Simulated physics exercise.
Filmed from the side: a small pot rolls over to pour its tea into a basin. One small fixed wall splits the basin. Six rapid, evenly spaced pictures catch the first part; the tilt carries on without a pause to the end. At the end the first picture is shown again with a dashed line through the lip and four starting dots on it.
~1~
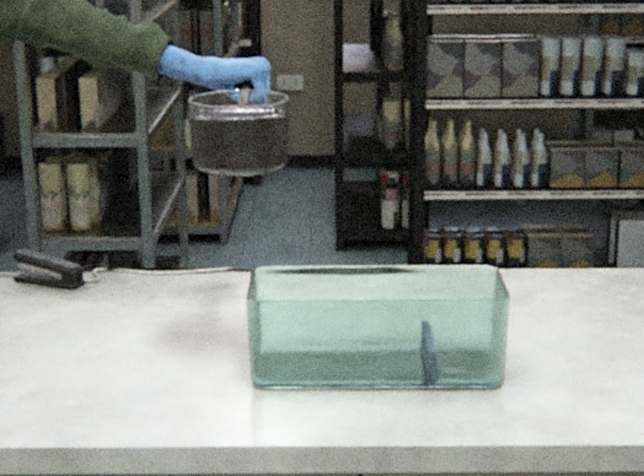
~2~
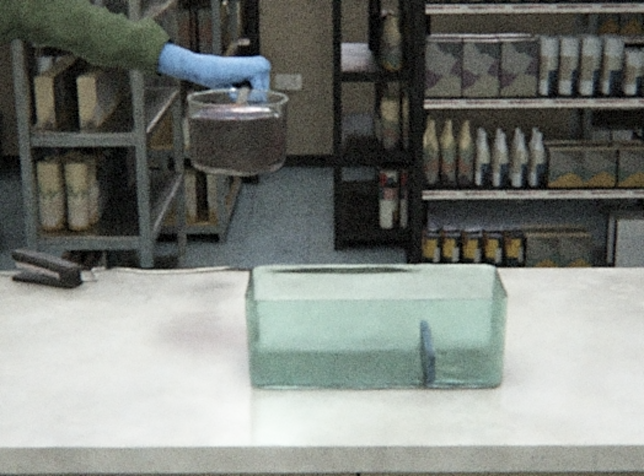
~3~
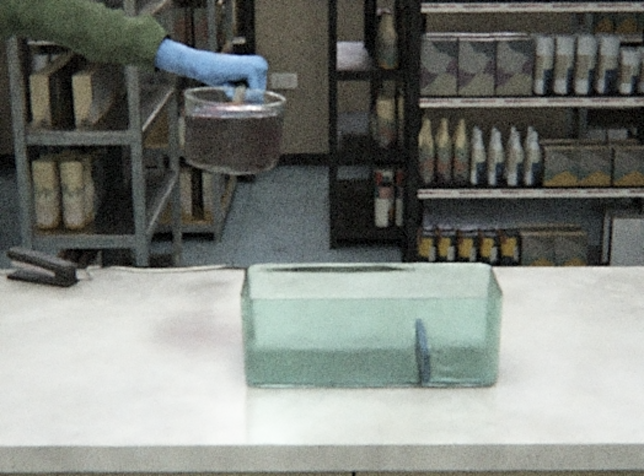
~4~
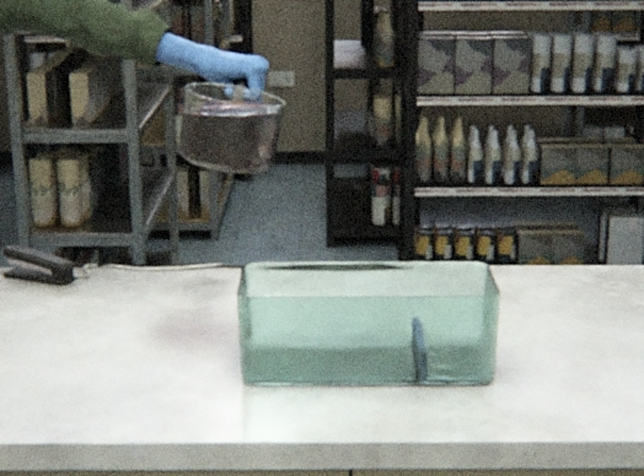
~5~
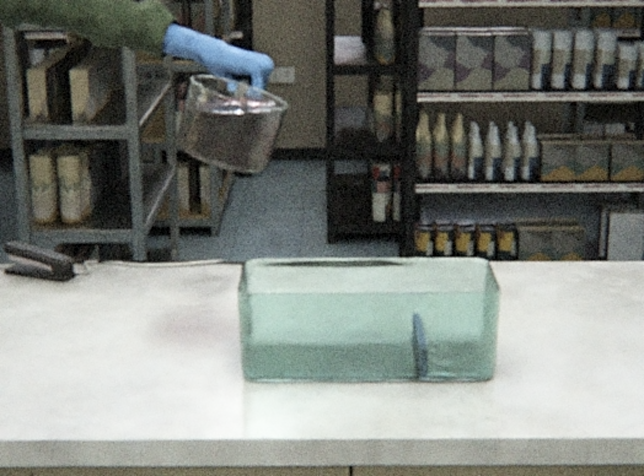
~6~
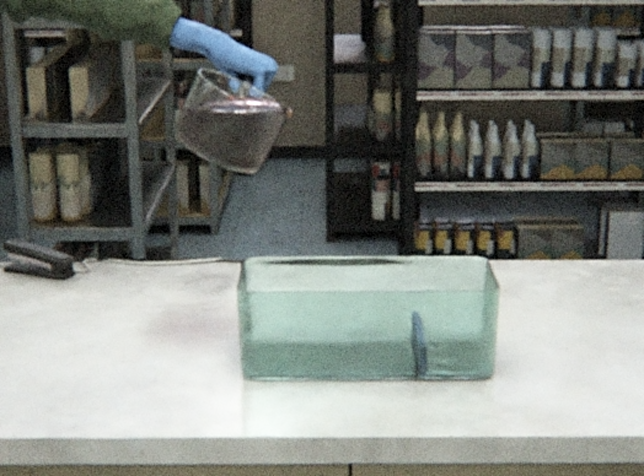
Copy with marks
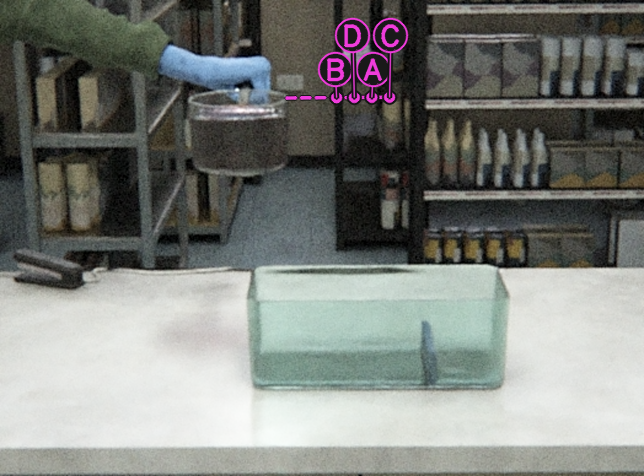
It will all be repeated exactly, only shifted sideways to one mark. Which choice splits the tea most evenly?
Choose D.
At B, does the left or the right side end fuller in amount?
More ends on the left.
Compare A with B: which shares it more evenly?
That is place A.
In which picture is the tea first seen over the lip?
In picture 6.
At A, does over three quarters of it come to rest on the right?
No.
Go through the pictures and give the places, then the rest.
In the first picture, upright, lip at (286, 98); basin from (251, 387) to (504, 385); top of the wall at (429, 337); nothing has left yet.
In the second picture, upright, lip at (285, 98); nothing has left yet.
In the third picture, tipped about 5°, lip at (283, 99); nothing has left yet.
In the fourth picture, tipped about 10°, lip at (283, 103); nothing has left yet.
In the fifth picture, tipped about 18°, lip at (286, 106); nothing has left yet.
In the sixth picture, tipped about 26°, lip at (287, 113); tea is over the lip, down to (287, 113).
On the marked copy, A at (371, 97); B at (336, 97); C at (389, 97); D at (354, 97).
If A is chosen, about 30 % ends left of the wall and 68 % right of it.
If B is chosen, about 80 % ends left of the wall and 19 % right of it.
If C is chosen, about 29 % ends left of the wall and 69 % right of it.
If D is chosen, about 51 % ends left of the wall and 48 % right of it.
